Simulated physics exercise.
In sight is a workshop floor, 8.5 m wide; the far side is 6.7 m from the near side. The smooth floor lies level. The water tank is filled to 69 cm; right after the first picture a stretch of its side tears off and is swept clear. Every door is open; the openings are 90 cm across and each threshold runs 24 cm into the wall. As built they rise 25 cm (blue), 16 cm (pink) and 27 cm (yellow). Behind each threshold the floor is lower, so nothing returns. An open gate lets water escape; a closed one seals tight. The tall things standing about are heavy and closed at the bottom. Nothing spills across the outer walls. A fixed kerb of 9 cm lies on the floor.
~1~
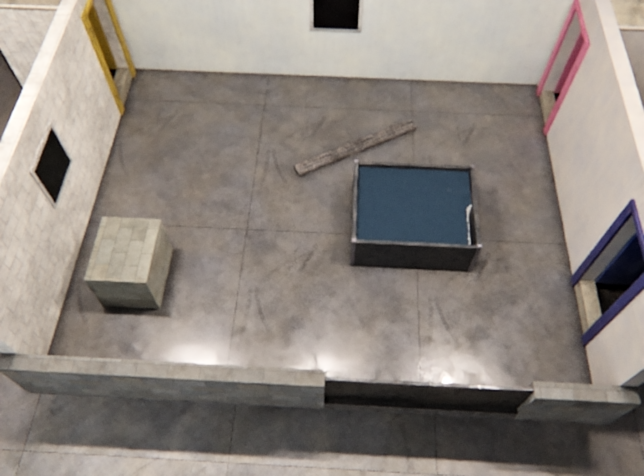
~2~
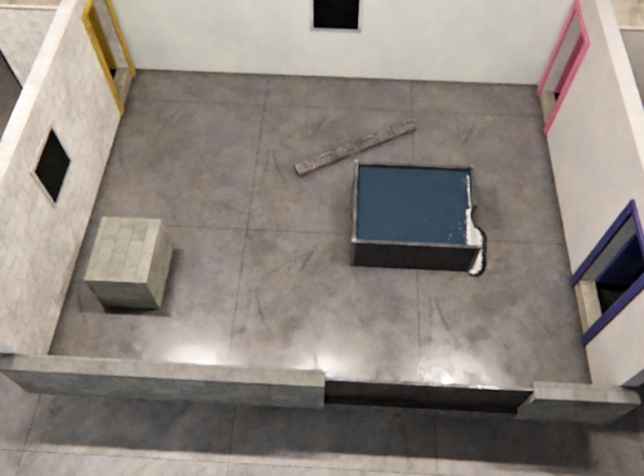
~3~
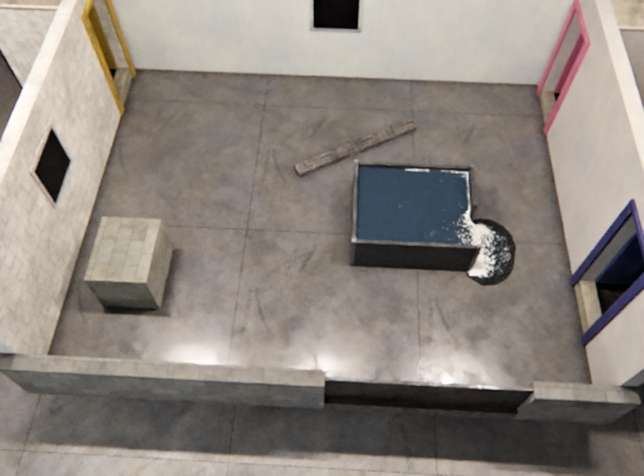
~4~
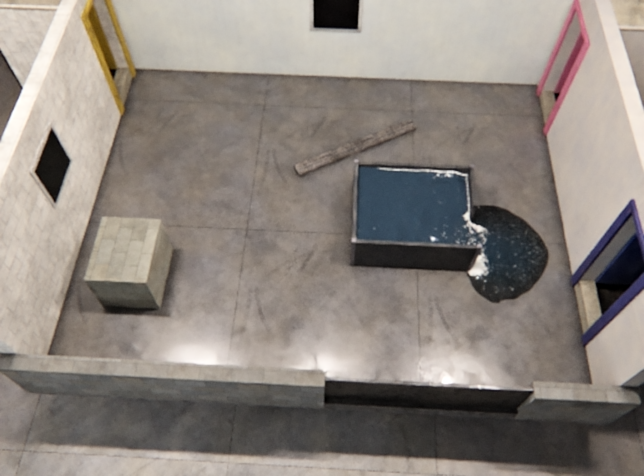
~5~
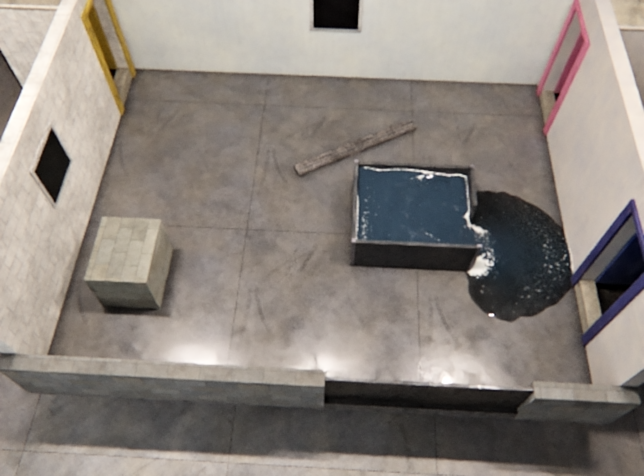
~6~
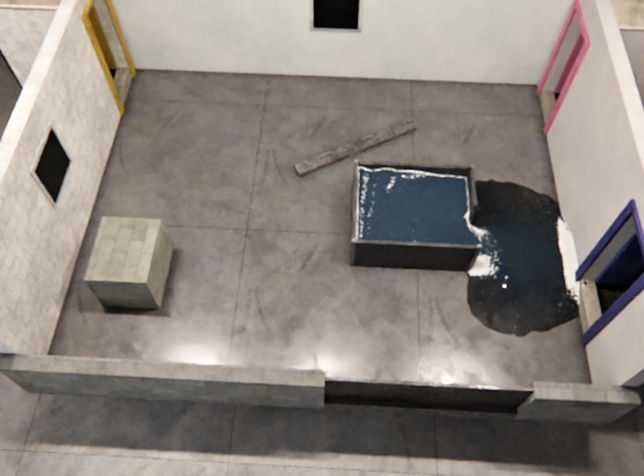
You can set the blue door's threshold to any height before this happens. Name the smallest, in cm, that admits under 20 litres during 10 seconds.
Close to 22 cm is just enough.
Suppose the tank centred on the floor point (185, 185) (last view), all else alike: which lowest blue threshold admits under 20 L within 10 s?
About 9.0 cm.
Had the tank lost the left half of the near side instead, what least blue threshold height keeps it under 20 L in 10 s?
About 7.5 cm.
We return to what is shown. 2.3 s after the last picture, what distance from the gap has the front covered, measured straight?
Roughly 4.4 m.
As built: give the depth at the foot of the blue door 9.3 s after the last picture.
Some 7.0 cm.
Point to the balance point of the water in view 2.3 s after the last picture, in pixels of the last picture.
At about (474, 243).
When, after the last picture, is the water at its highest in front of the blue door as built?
Around 1.0 s.
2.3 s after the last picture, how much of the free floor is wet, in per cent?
About 30 per cent.
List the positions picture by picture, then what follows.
The first frame shows still water, 69 cm deep, in the water tank at (415, 205); the blue door at (604, 283) is dry.
In the second frame, the gap is at (469, 242), the front 0.3 m out at (483, 238); the back of the water tank holds 69 cm.
In the third frame, the front is at (511, 249), 0.8 m from the gap at (468, 242); 0.7 m2 of floor is wet, 69 cm left at the back.
In the fourth frame, the front is at (543, 256), 1.3 m from the gap at (468, 243); 1.7 m2 of floor is wet, 69 cm left at the back.
In the fifth frame, the gap is at (468, 243), the front 1.8 m out at (572, 279); the back of the water tank holds 65 cm.
In the sixth frame, water pours out at (468, 242) and has run 1.9 m, to (577, 308); about 5 cm deep outside, 58 cm at the back; 0.1 m in a straight line remain to the blue door at (604, 283).
Then, 0.7 s after the last picture water covers 10 % of the floor, deepest (37 cm) near (559, 266); 28 cm at the blue door, 1 litre in over its 25 cm threshold.
Then, 2.3 s after the last picture water covers 30 % of the floor, deepest (28 cm) near (594, 402); 18 cm at the blue door, 8 litres in over its 25 cm threshold.
Then, 9.3 s after the last picture water covers 95 % of the floor, deepest (8 cm) near (77, 374); 7 cm at the blue door, 8 litres in over its 25 cm threshold.
At the blue door as built, the water peaked near 29 cm, 0.9 s after the last picture.
With a threshold of 19 cm, 37 litres would have come in within the 10 s; with 25.5 cm, 7 litres. So under 20 litres takes about 22 cm.
